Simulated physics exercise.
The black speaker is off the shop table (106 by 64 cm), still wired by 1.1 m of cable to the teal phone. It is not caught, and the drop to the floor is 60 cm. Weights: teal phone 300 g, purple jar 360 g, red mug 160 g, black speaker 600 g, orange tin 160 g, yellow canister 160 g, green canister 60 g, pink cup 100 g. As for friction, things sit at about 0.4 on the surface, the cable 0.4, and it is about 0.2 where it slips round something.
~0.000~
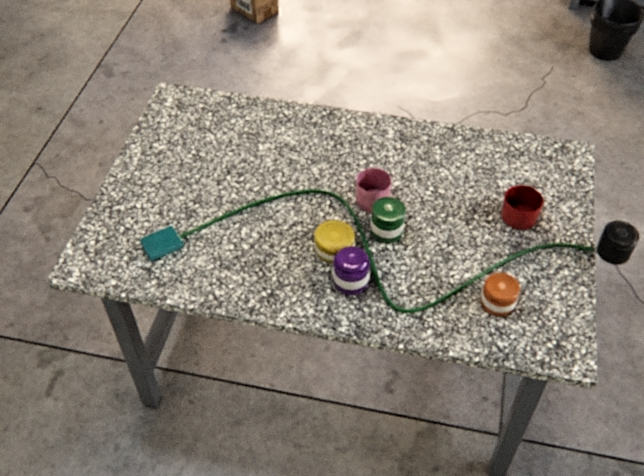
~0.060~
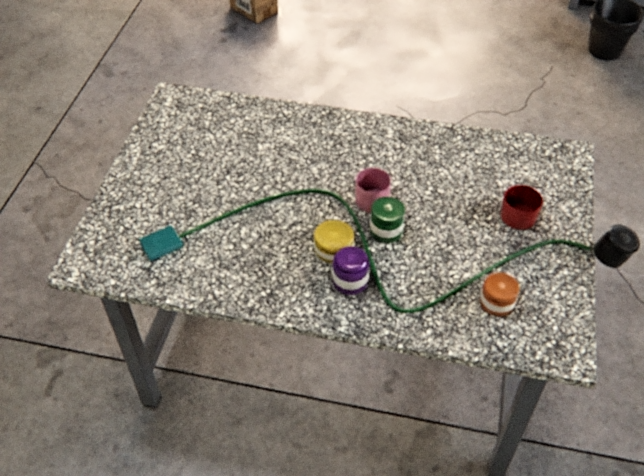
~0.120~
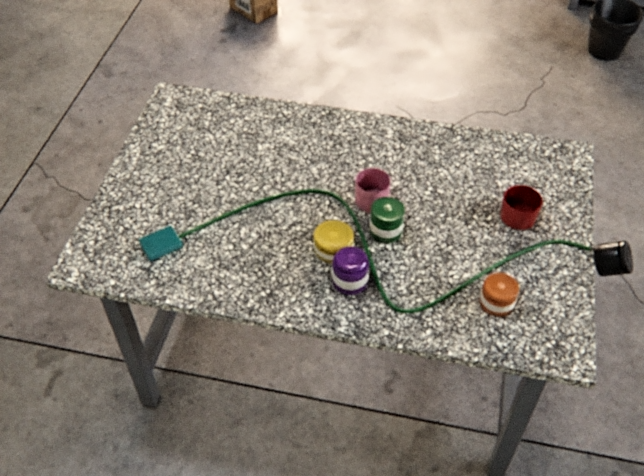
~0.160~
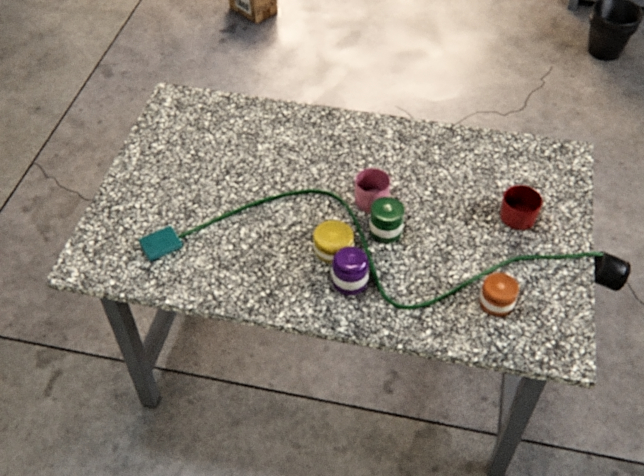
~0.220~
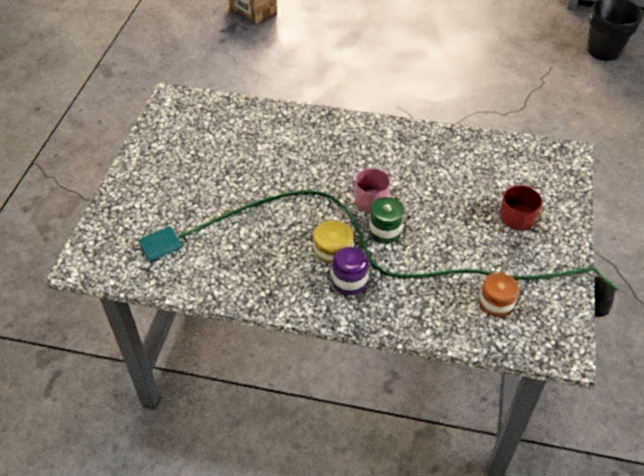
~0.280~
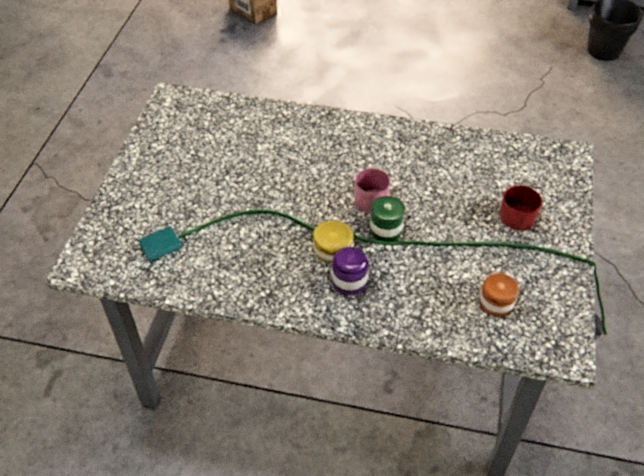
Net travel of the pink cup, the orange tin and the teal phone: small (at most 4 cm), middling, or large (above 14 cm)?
Pink cup - small, orange tin - small, teal phone - large.
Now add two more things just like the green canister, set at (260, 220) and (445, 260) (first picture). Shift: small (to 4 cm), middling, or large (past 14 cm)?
The first ends up with a long displacement, the second with a long displacement.
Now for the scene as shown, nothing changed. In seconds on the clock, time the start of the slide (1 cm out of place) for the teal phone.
Estimate for the teal phone: Near 0.34 seconds.
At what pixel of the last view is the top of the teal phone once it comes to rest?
Resting point is at approximately (309, 230).
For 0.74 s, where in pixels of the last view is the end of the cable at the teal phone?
At about (329, 233).
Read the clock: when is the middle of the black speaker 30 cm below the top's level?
At 0.30 s.
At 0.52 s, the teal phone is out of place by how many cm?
At that moment the teal phone has gone 25 cm from the start.
At 0.5 s, the cable's tail end at (298, 241); teal phone 24 cm off its start, black speaker over the edge, green canister 3 cm off its start.
At 0.7 s, the cable's tail end at (329, 233); teal phone 31 cm off its start, black speaker over the edge, yellow canister 7 cm off its start.
At 1.0 s, the cable's tail end at (329, 233); teal phone 31 cm off its start at (309, 230), black speaker over the edge, yellow canister 7 cm off its start at (367, 240).
At 1.2 s, the cable's tail end at (329, 233); teal phone 31 cm off its start, black speaker over the edge, yellow canister 7 cm off its start.
At 2.4 s, the cable's tail end at (329, 233); teal phone 31 cm off its start at (309, 230), pink cup 0 cm off its start at (373, 180), orange tin 0 cm off its start at (501, 286), black speaker over the edge.
